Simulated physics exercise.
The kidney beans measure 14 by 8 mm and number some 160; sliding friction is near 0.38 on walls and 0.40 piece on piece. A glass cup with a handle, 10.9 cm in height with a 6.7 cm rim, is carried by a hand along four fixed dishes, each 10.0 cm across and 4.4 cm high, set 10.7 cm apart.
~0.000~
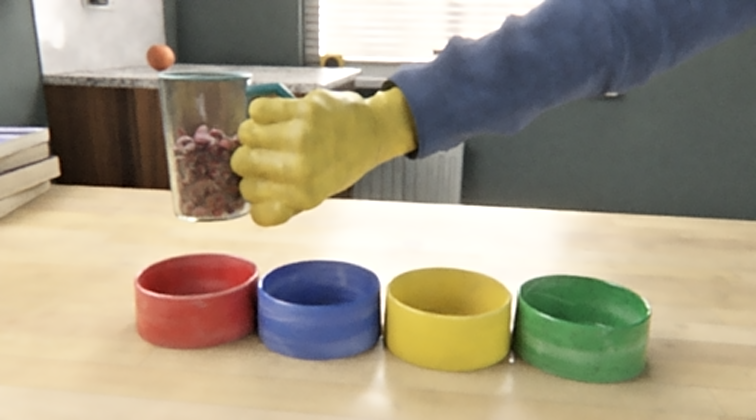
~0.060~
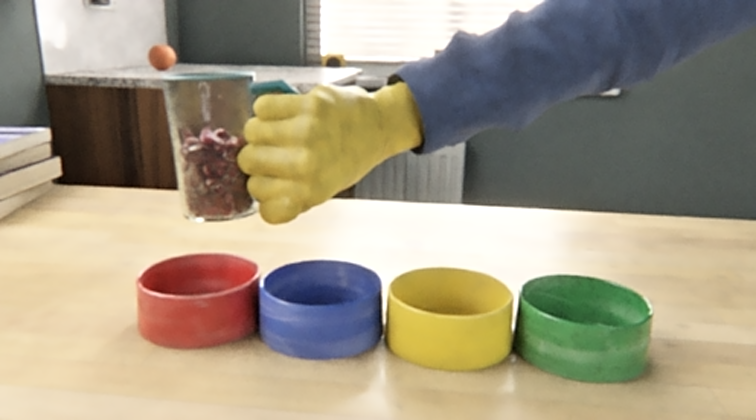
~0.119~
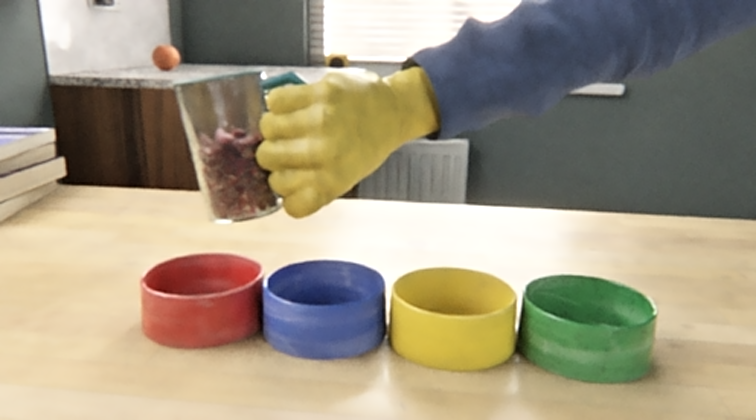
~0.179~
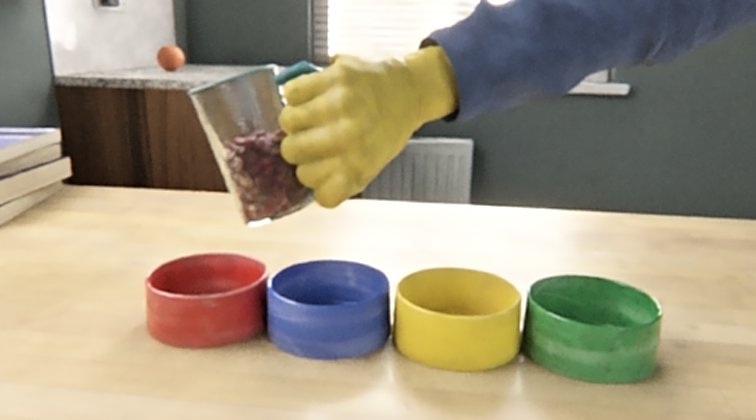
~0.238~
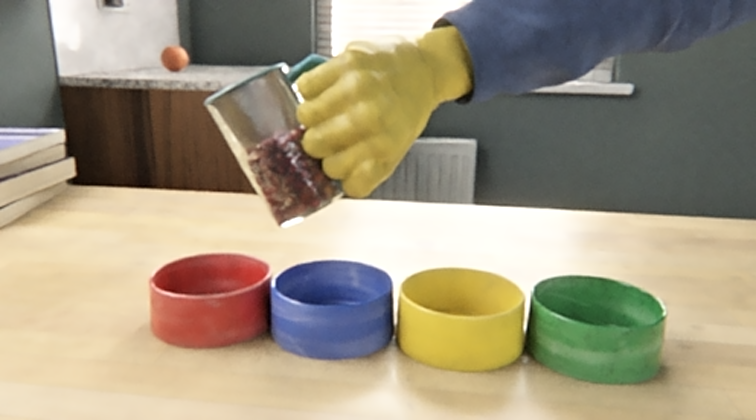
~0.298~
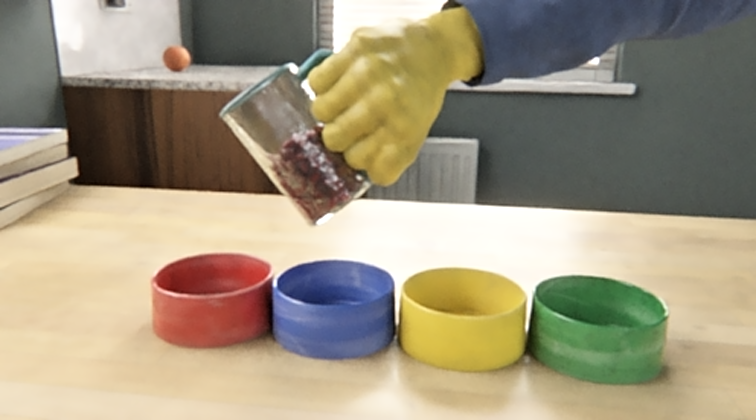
A yellow-gloved hand moves a glass cup of kidney beans right, tilting it left.
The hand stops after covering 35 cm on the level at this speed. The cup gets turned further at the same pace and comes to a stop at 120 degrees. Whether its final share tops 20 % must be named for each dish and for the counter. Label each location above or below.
Labels - red: Below, blue: Below, green: Below, yellow: Above, counter: Below.
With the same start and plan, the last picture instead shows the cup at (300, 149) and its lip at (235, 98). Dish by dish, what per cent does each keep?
Per cent kept: Red 0, blue 0, green 100, yellow 0.
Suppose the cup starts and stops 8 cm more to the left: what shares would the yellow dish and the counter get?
Then the yellow dish would get 10 and the counter 10.
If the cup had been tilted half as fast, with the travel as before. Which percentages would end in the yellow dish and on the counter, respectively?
Then yellow ends at 0 and the counter at 0.
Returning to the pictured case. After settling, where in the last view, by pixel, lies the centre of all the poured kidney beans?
When it all comes to rest, the middle is near (463, 321).
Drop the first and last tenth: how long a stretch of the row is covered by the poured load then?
About 6 cm.
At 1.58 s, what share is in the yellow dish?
I'd say around 90 per cent.
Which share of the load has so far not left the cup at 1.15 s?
Around 10 per cent of the load.
Then, at 0.81 s, tilt 115 degrees; cup holds 95 %.
After 1.15 s, tilt 120 degrees; cup holds 10 %, blue 5 %, yellow 80 %.
After 1.58 s, tilt 120 degrees; cup holds 0 %, blue 5 %, green 5 %, yellow 90 %.
In the end, at 2.1 s, red 0 %, blue 5 %, green 5 %, yellow 90 %, counter 5 %.
